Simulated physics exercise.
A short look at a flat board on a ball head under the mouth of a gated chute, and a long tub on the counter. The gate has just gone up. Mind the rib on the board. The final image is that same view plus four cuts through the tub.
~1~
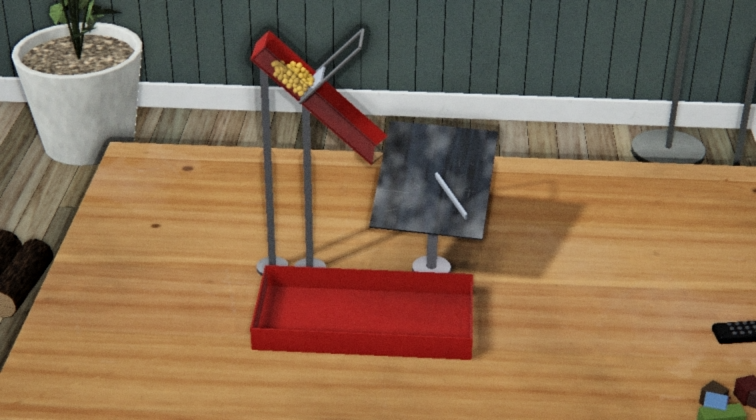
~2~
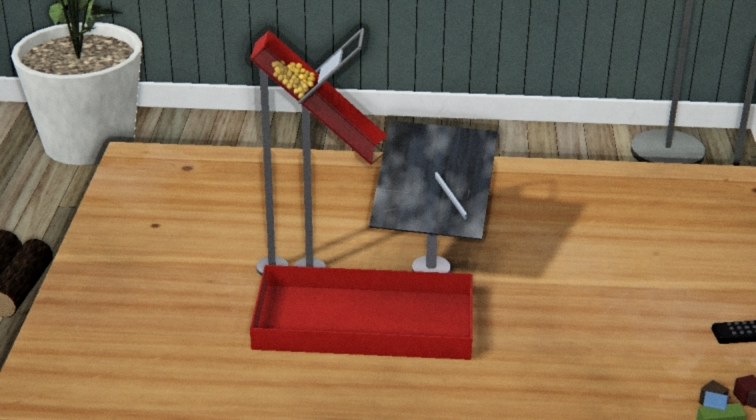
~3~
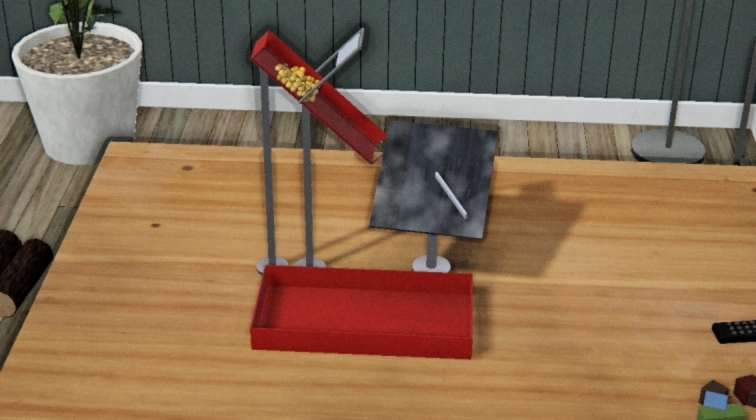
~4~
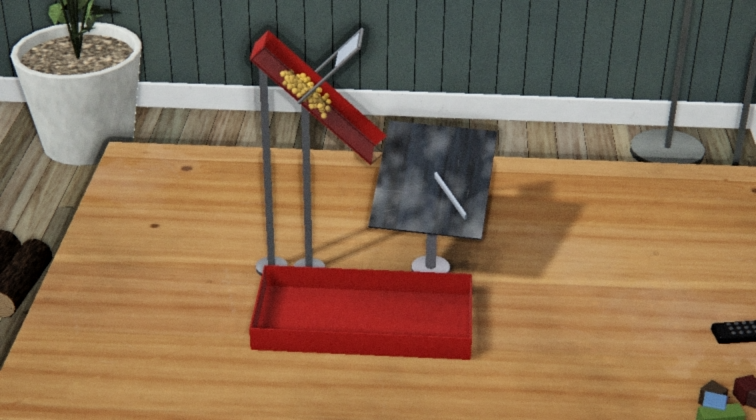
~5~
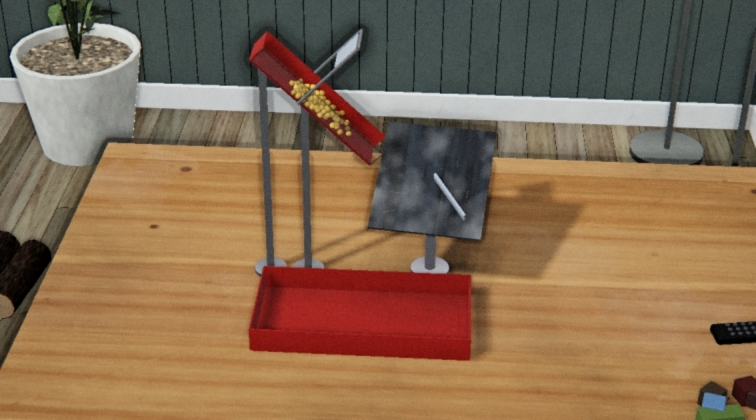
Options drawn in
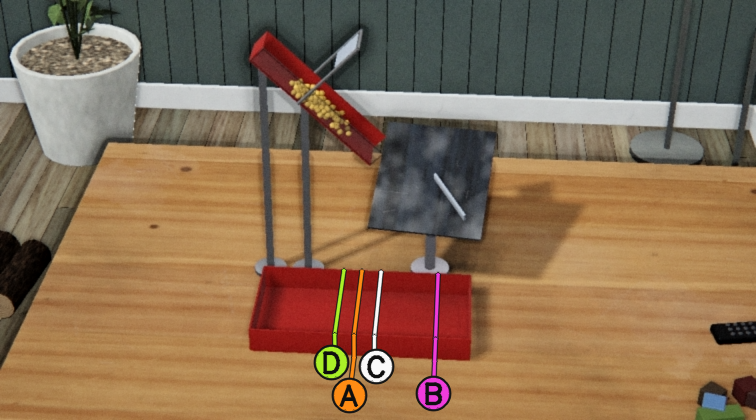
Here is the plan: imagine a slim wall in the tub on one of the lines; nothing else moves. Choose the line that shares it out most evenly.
B.
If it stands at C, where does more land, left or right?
More lands on the right.
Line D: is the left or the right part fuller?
The right side.
On the marked copy, line A crosses the front rim at (354, 334); line B crosses the front rim at (435, 338); line C crosses the front rim at (374, 335); line D crosses the front rim at (334, 333).
With A, of what is caught, none on the left of the divider, all on the right.
With B, of what is caught, about half on the left of the divider, about half on the right.
With C, of what is caught, a small part on the left of the divider, nearly all on the right.
With D, of what is caught, none on the left of the divider, all on the right.
